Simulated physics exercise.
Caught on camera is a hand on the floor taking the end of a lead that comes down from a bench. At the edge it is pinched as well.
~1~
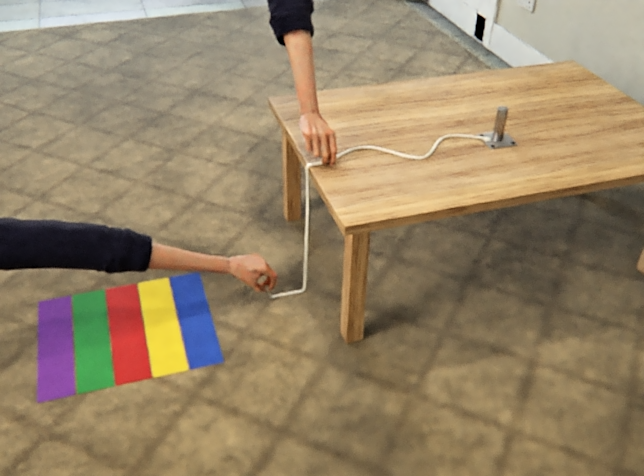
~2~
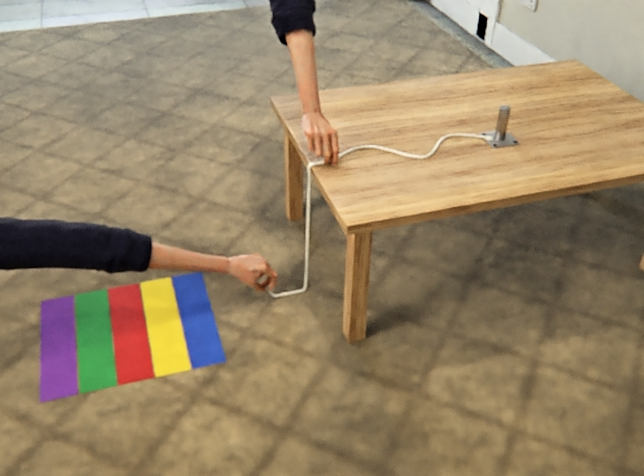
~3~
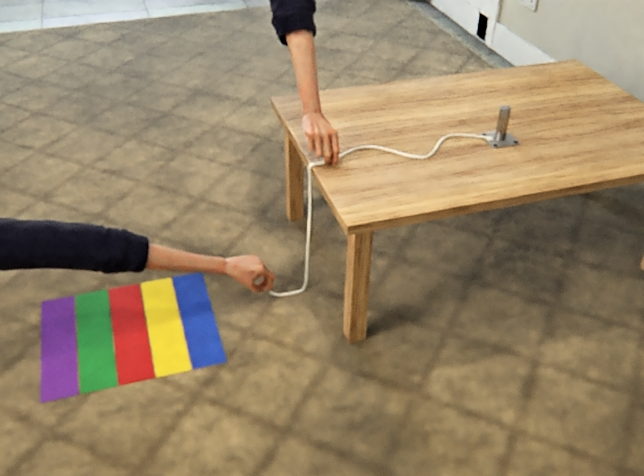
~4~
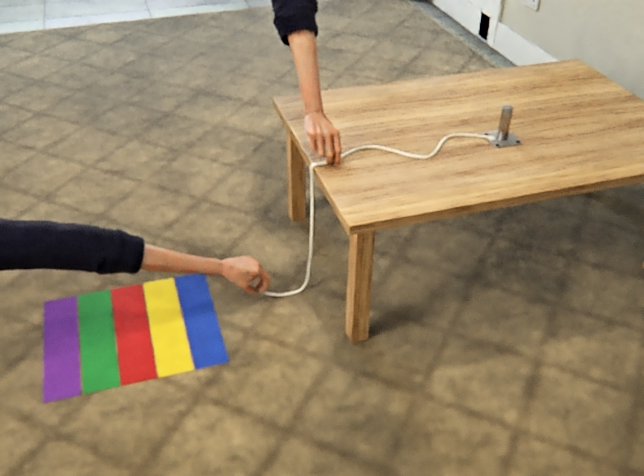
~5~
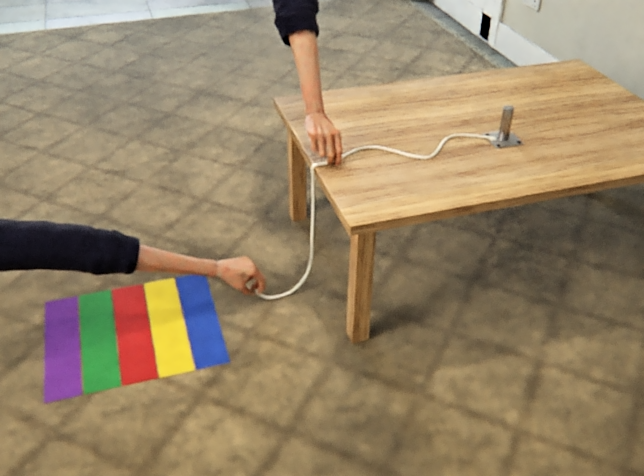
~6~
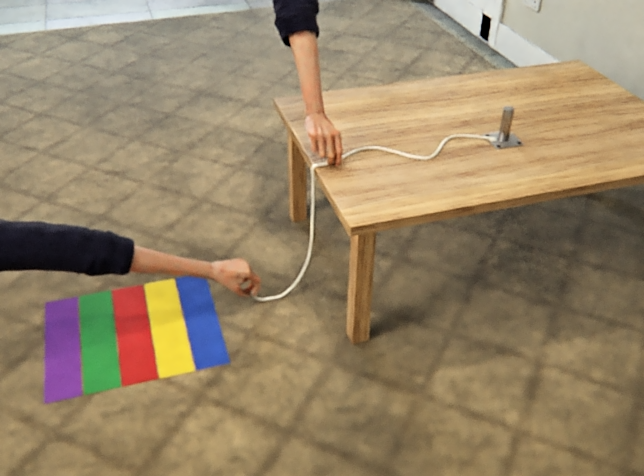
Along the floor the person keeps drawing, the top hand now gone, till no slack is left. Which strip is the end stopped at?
Stopped at red.
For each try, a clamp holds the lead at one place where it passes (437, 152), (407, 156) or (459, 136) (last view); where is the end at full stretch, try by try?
Readings in order - (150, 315), (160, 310), (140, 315).
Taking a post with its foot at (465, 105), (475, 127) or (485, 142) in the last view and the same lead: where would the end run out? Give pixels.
Respectively (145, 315), (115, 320) and (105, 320).
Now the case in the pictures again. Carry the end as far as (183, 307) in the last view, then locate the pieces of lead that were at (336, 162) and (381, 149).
Roughly (311, 180) for one and roughly (359, 161) for the other.
Soon after, end near (183, 307); over blue.
Then, end near (150, 313); over yellow.
At full stretch, end near (132, 317); over red. Over red.
